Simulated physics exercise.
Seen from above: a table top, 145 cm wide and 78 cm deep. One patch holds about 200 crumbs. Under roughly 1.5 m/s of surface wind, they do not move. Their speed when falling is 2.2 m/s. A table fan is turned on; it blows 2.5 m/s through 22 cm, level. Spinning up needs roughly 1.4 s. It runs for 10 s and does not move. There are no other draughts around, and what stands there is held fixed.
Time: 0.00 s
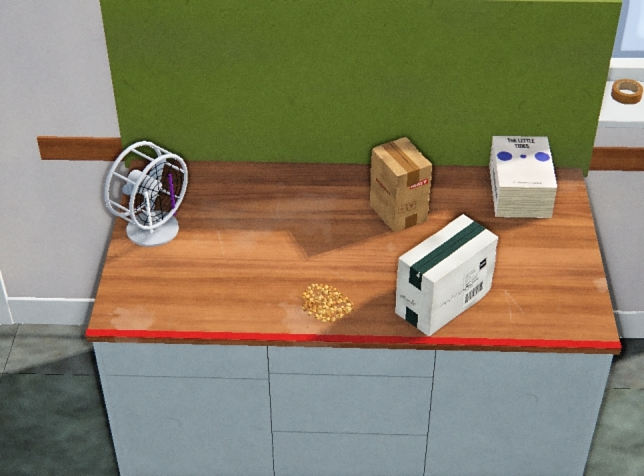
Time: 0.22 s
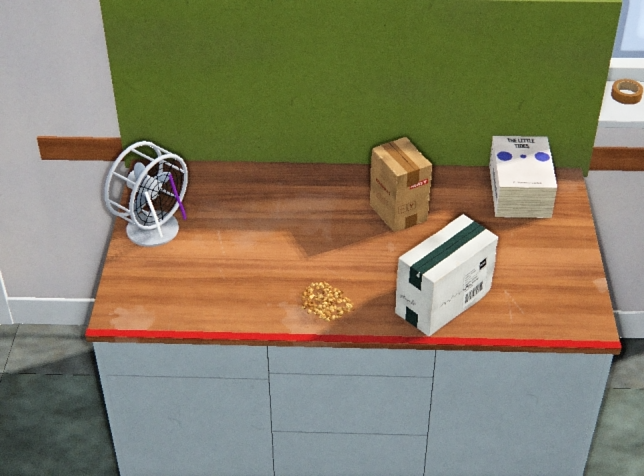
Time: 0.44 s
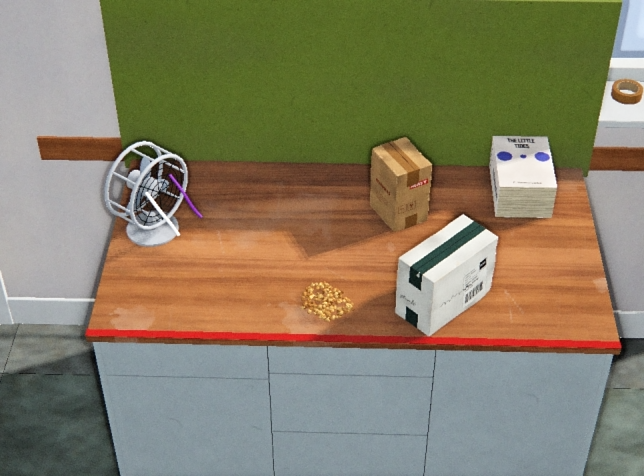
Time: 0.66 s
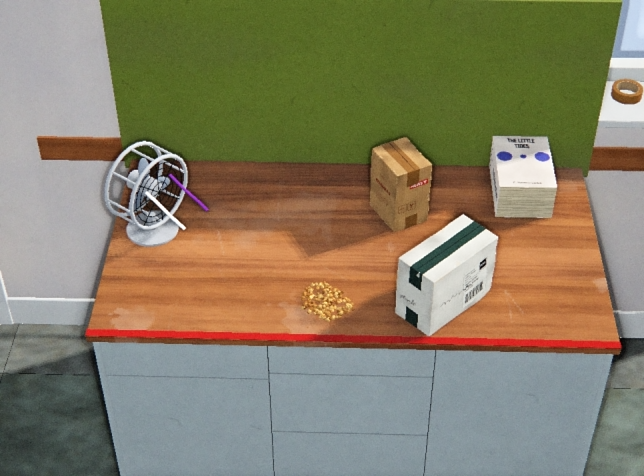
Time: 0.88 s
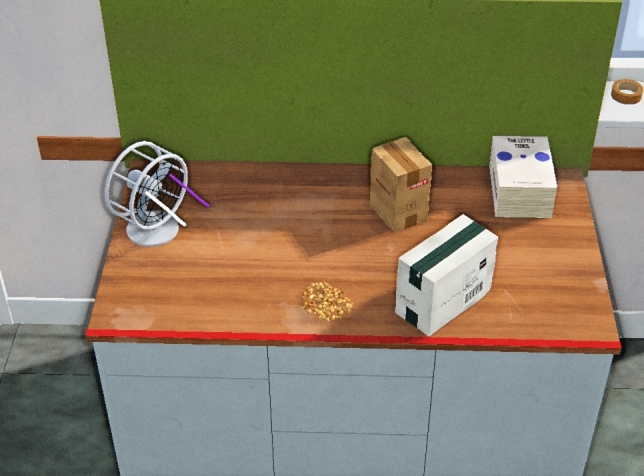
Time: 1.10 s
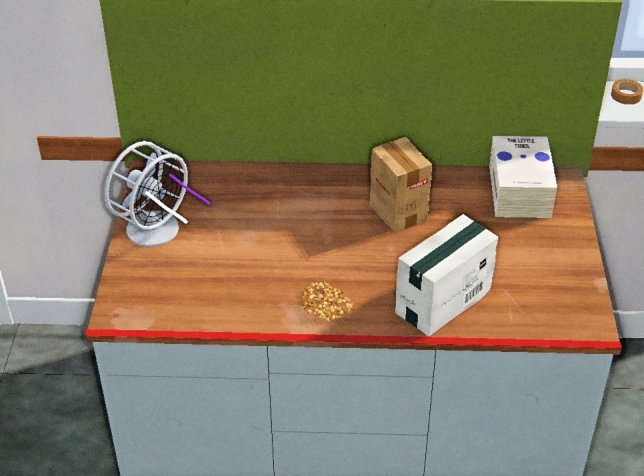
On a wooden table top, a small fan starting up and its purple ribbon lifting outward, while crumbs and boxes stay still.
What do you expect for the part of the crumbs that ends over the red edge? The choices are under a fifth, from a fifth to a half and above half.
I'd bet the portion over that edge ends up exceeding one half.
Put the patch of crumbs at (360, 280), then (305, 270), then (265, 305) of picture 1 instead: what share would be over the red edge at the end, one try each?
Try by try: About 0 per cent, 4 per cent and 70 per cent.
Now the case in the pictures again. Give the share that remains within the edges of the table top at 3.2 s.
I'd say close to 60 % are still there.
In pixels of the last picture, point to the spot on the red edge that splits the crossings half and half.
Somewhere about (387, 343).
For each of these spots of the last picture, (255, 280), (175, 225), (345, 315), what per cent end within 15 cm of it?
Estimates in listed order: 0 %; 0 %; 30 %.
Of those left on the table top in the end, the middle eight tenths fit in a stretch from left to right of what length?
Around 20 cm.
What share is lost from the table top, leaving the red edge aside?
About 0 %.
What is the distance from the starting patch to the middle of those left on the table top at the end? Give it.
That comes to some 10 centimetres.
After 2.0 s, 8 % are over the red edge; the middle of those still in play is near (343, 309); 4 % have settled or left.
After 3.2 s, 40 % are over the red edge; the middle of those still in play is near (350, 306); 40 % have settled or left.
After 5.5 s, 62 % are over the red edge; the middle of those still in play is near (352, 302); 64 % have settled or left.
After 10.0 s, at the end, 69 % are over the red edge; the middle of those still in play is near (364, 302).
